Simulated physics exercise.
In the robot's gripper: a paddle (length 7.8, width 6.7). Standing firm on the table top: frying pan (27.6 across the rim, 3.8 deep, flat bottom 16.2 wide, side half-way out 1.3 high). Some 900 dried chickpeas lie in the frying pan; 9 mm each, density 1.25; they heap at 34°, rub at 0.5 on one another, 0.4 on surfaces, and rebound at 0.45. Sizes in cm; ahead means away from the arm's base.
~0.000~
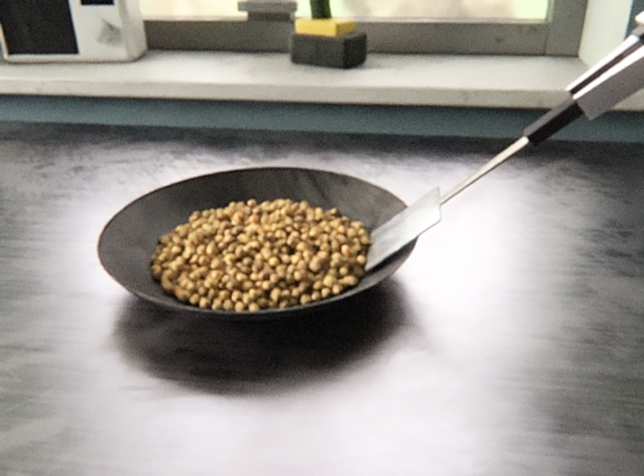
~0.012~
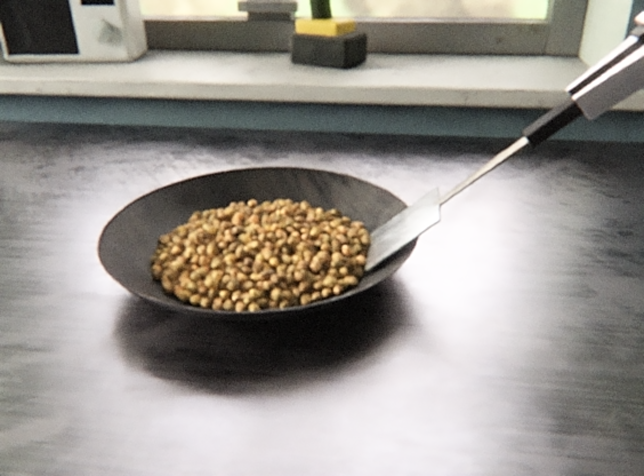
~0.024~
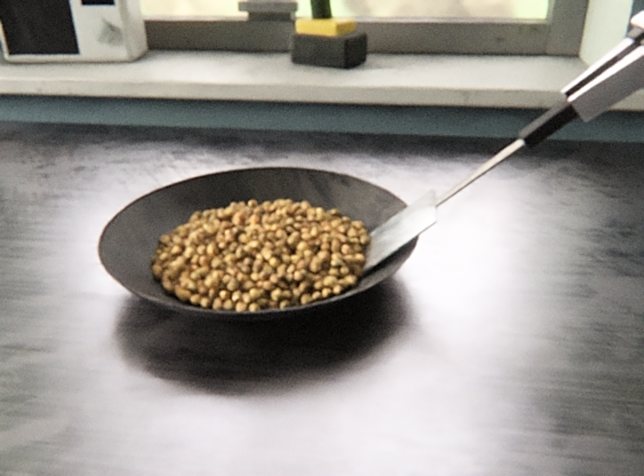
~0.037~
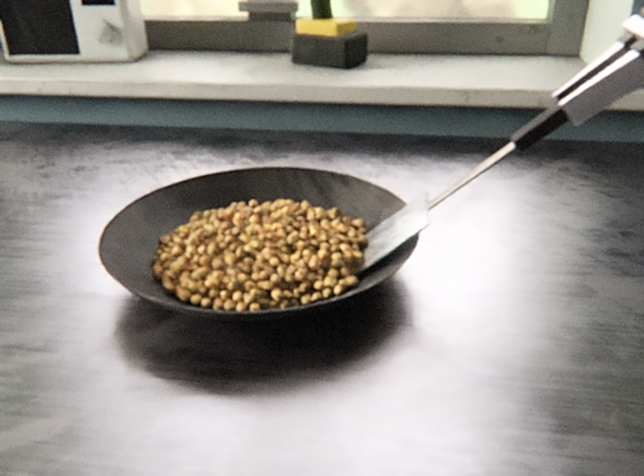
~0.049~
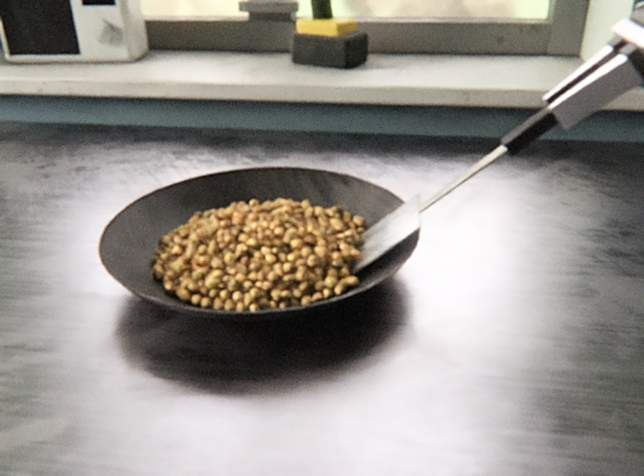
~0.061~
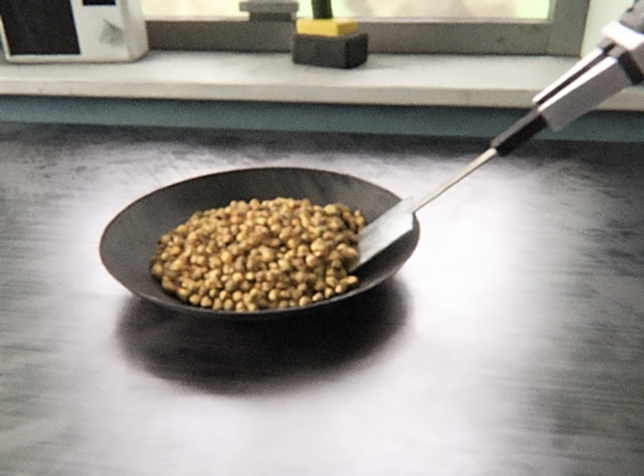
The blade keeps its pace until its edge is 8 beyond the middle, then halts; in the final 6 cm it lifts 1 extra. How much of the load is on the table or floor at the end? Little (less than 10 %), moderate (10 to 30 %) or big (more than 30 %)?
Share on the table or floor: Little (less than 10 %).
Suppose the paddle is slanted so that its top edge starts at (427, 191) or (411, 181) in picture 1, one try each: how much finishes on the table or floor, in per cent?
About 5 and 5 per cent.
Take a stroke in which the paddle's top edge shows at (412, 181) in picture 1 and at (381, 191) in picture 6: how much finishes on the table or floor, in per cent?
About 5 per cent.
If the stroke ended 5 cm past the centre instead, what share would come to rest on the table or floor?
Then about 0 per cent.
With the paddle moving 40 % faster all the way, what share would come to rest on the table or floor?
It would be near 5 per cent.
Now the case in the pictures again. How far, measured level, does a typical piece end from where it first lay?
Some 3 cm.
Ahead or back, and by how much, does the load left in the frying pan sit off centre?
Roughly 4.0 cm ahead.
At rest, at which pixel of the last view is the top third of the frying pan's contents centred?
Around (165, 226).
After 0.16 s, sloping 42°, highest piece 5 above the table; 900 in the frying pan.
After 0.25 s, sloping 42°, highest piece 4 above the table; 900 in the frying pan.
After 0.50 s, sloping 42°, highest piece 5 above the table; 886 in the frying pan, 13 on the table or floor, 1 on the blade or in flight.
After 1.55 s, sloping 42°, highest piece 5 above the table; 886 in the frying pan, 14 on the table or floor.
In the end, 886 in the frying pan, 14 on the table or floor. That is 2 % on the table or floor.
